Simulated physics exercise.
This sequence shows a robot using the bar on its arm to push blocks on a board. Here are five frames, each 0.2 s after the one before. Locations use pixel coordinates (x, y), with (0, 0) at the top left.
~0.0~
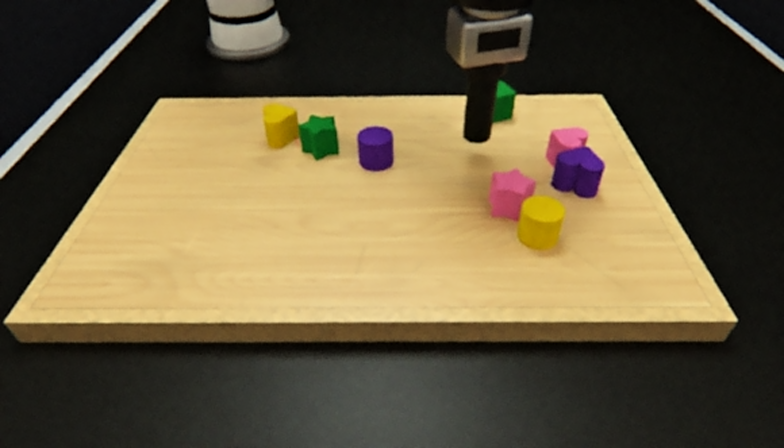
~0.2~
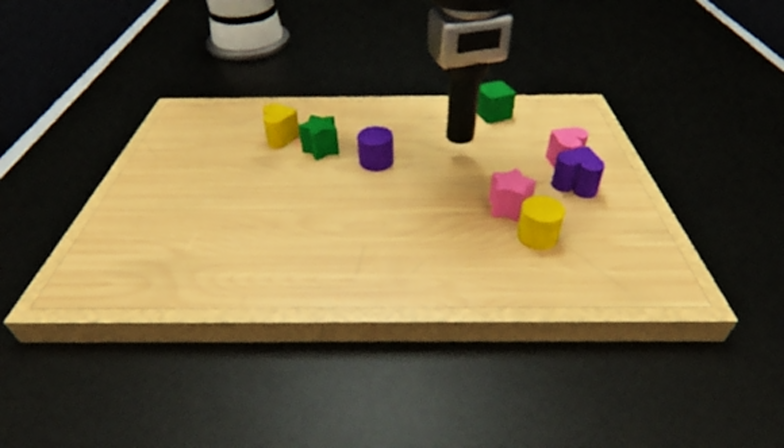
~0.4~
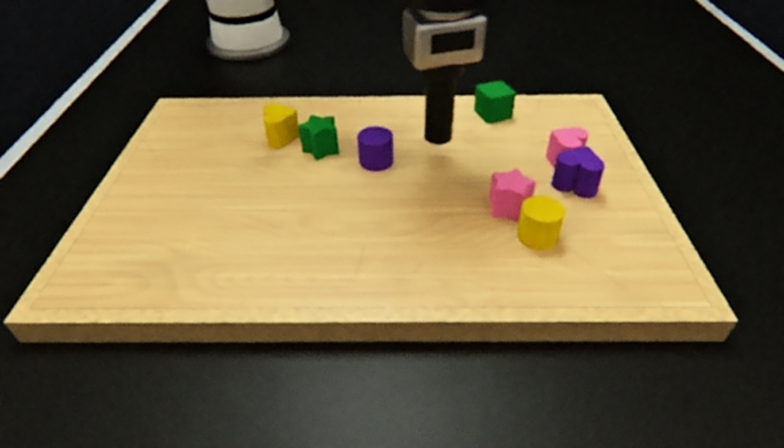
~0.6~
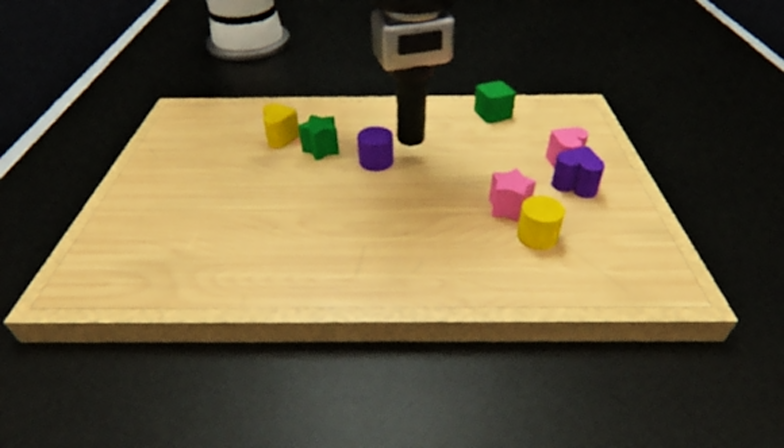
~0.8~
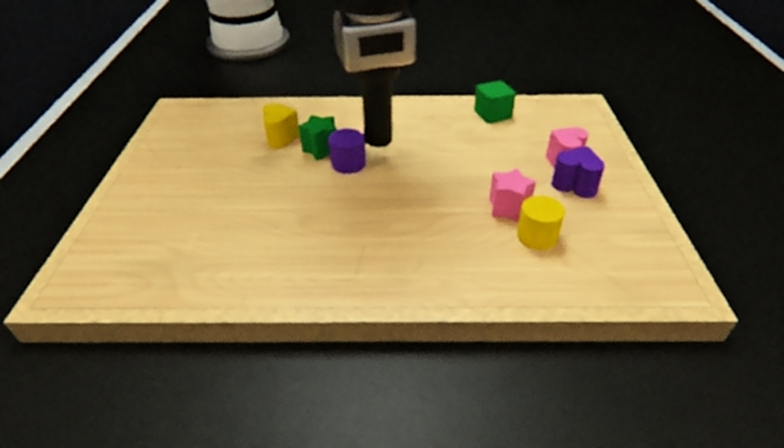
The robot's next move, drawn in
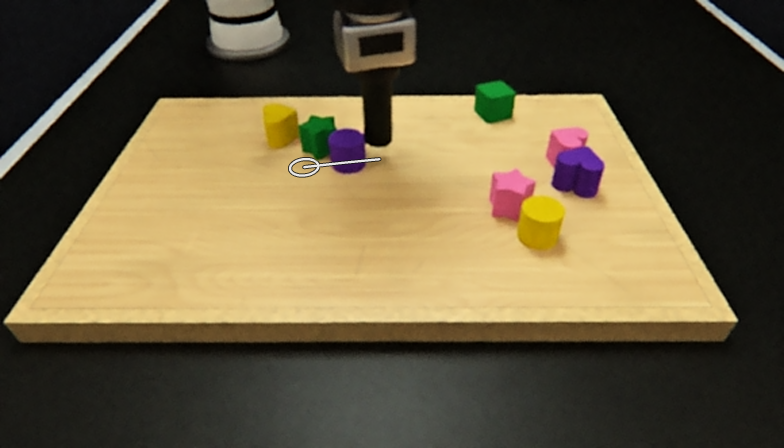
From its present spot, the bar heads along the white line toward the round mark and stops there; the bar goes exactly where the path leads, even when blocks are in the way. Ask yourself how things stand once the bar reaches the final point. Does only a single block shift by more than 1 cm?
Short answer: No.
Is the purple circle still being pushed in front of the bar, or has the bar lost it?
That block remains ahead.
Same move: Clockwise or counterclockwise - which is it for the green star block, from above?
Viewed from above: Clockwise.
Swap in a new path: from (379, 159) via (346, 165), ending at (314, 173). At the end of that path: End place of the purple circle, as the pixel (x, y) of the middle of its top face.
For the centre of its top, I'd go with (277, 149).
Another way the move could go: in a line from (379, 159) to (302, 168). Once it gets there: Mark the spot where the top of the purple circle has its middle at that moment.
I'd place it at (266, 150), taking the centre of its top.
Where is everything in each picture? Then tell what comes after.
The first picture shows lower end of the bar (477, 136), tops of blocks, yellow heart block (277, 112), green star block (319, 123), purple circle (375, 135).
The second picture shows bar (460, 137), blocks as before.
The third picture shows bar (438, 138), blocks as before.
The fourth picture shows bar (411, 139), blocks as before.
The fifth picture shows bar (379, 140), yellow heart block (277, 112), green star block (319, 123), purple circle (347, 137).
The drawn path runs straight from (379, 159) to (304, 167).
On the path given first. Halfway along, bar (340, 144); green star block (315, 123), turned 20° clockwise; purple circle (307, 143).
At the end, bar (301, 148); yellow heart block not moved; green star block (302, 123), turned 75° clockwise; purple circle (269, 151).
